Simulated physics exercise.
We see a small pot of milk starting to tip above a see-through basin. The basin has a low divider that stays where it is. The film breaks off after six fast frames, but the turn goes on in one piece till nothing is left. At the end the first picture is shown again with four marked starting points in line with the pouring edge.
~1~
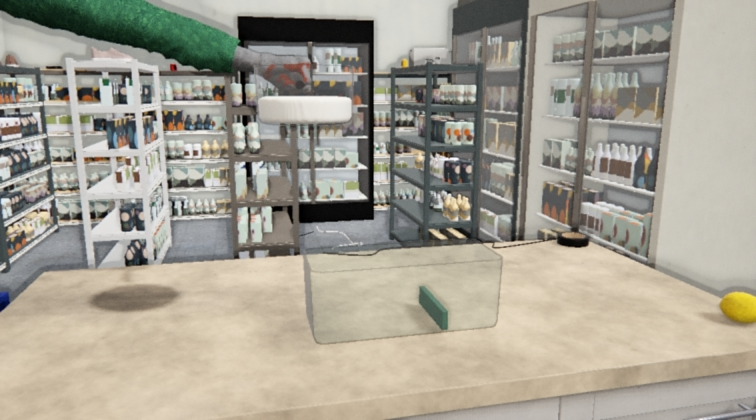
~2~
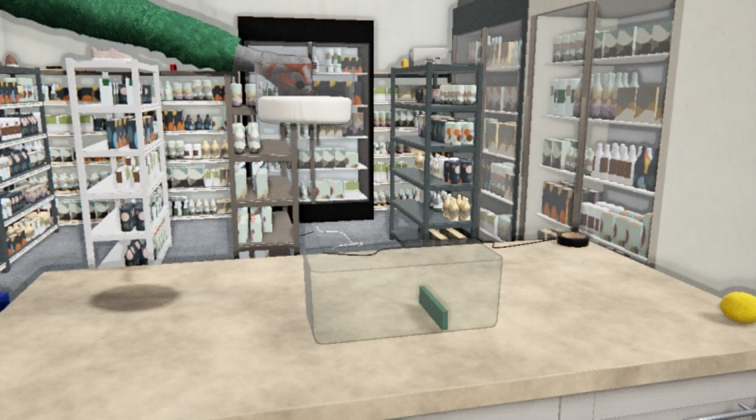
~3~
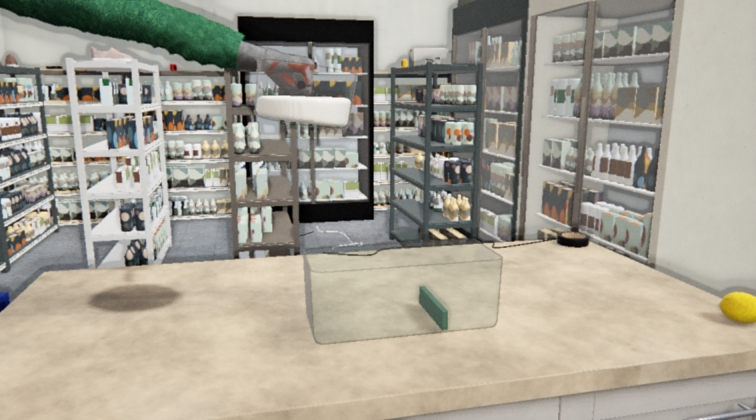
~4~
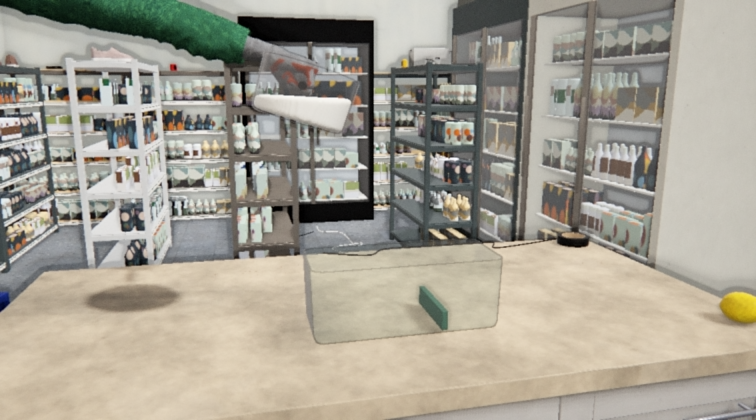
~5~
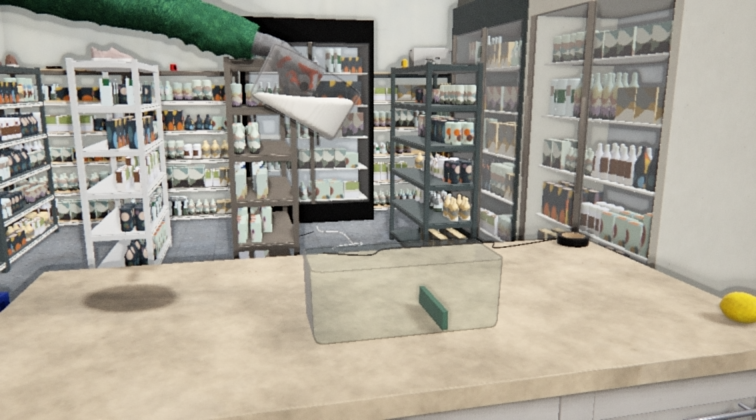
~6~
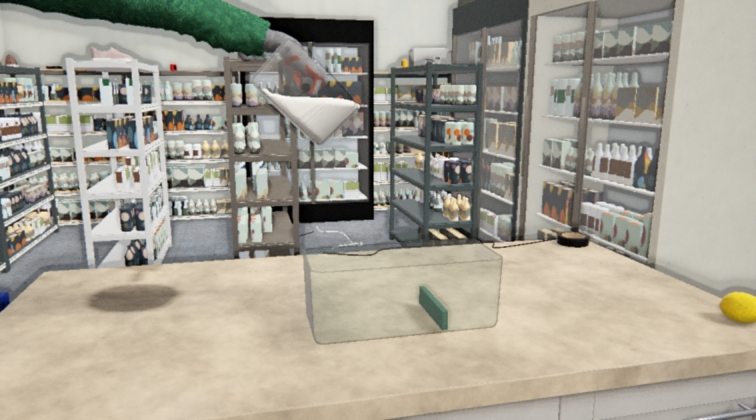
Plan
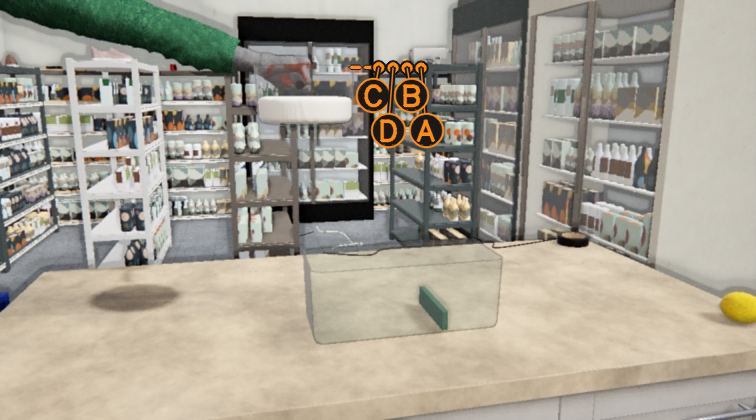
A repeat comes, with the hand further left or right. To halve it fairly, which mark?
I would pick dot B.
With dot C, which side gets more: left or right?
The left side.
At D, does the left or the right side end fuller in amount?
The left one.
In orange, A at (421, 68); B at (407, 67); C at (378, 67); D at (393, 67).
If A is chosen, about 29 % ends left of the wall and 68 % right of it; 3 % is lost outside.
If B is chosen, about 50 % ends left of the wall and 48 % right of it.
If C is chosen, about 84 % ends left of the wall and 12 % right of it; 3 % is lost outside.
If D is chosen, about 64 % ends left of the wall and 33 % right of it; 3 % is lost outside.
